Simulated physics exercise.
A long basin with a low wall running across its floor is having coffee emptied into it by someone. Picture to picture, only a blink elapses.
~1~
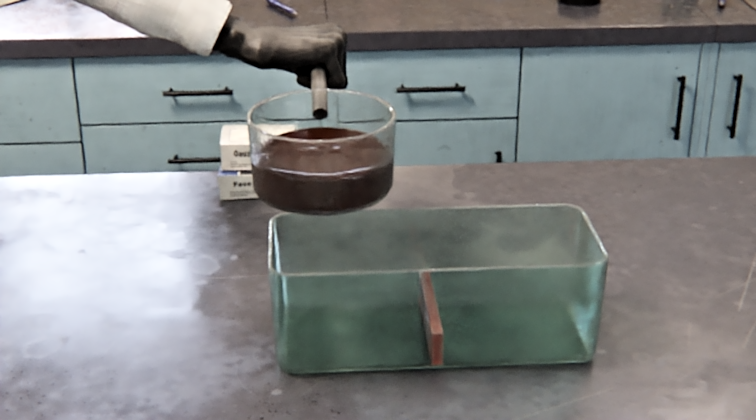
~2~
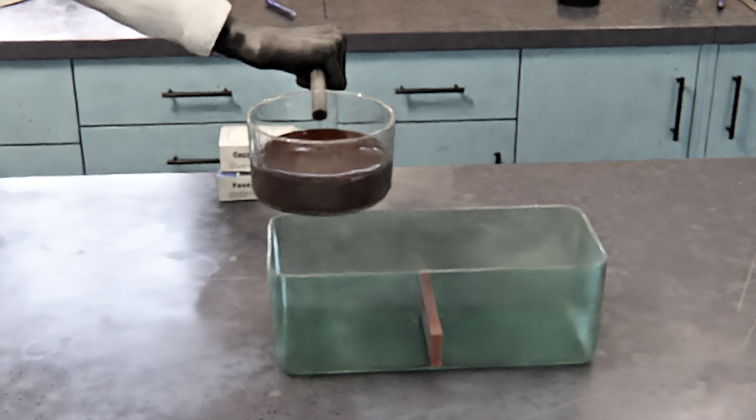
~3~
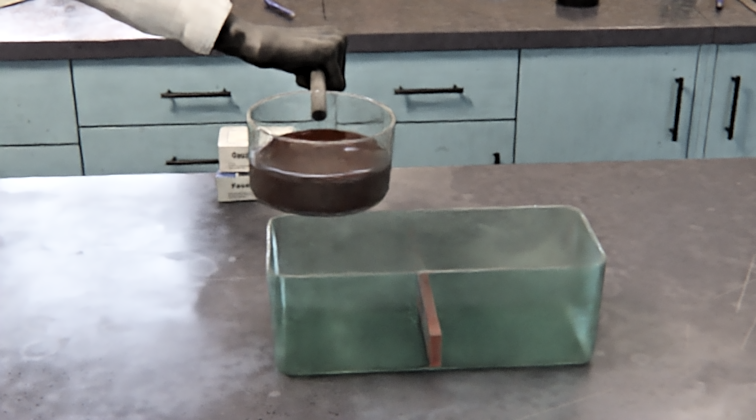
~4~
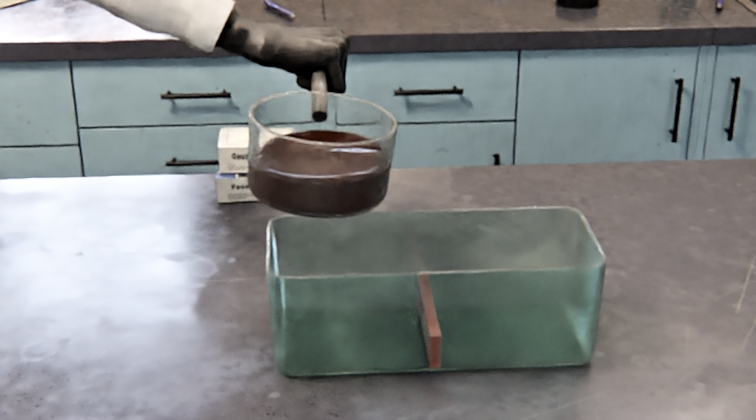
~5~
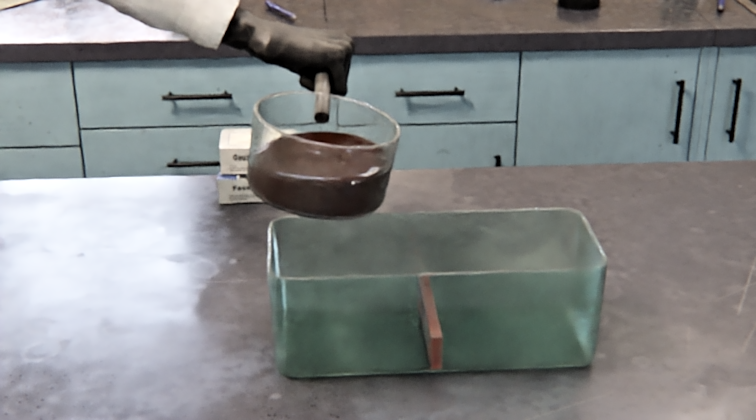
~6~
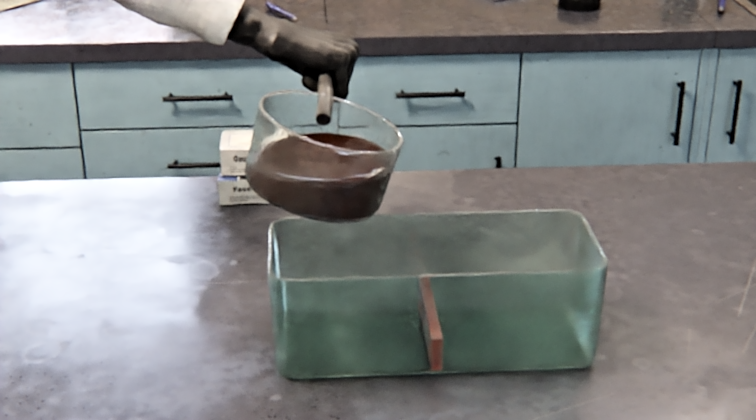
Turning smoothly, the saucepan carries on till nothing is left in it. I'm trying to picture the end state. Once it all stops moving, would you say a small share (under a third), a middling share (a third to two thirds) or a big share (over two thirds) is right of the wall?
A middling share, a third to two thirds.
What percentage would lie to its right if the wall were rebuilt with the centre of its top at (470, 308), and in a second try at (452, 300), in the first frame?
With the first placement it is 5 %, with the second 20 %.
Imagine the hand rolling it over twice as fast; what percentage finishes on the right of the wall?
About 30 %.
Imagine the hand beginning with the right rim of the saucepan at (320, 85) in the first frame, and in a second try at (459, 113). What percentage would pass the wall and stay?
It comes to 5 % the first time and 95 % the second.
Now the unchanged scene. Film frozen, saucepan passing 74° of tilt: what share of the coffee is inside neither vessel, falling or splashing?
That works out near 25 percent.
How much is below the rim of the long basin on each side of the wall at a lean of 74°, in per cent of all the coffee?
Reading: Left some 5 %, right some 10 %.
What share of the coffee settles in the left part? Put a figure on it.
Share approx. 50 %.
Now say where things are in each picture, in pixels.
Tilt 0°; pouring edge (394, 114); surface from (254, 152) to (390, 148); the long basin's rim runs from (271, 245) to (595, 234); the wall's top is at (431, 303), in the first picture.
Tilt 1°; pouring edge (394, 116); surface from (254, 153) to (389, 149), in the second picture.
Tilt 3°; pouring edge (394, 119); surface from (252, 153) to (387, 150), in the third picture.
Tilt 6°; pouring edge (395, 124); surface from (252, 154) to (387, 151), in the fourth picture.
Tilt 10°; pouring edge (399, 131); surface from (253, 155) to (389, 153), in the fifth picture.
Tilt 16°; pouring edge (401, 140); surface from (250, 156) to (391, 155), in the sixth picture.
A moment on, the saucepan is tipped part way and 62 per cent is still to pour, 3 is left of the wall and 11 right of it.
Next, the saucepan is tipped right over and 8 per cent is still to pour, 40 is left of the wall and 47 right of it.
Then the saucepan is tipped right over and 0 per cent is still to pour, 52 is left of the wall and 48 right of it.
Later the saucepan is tipped right over and 0 per cent is still to pour, 52 is left of the wall and 48 right of it.
Finally, 52 per cent lies left of the wall, 48 right of it and 0 outside.
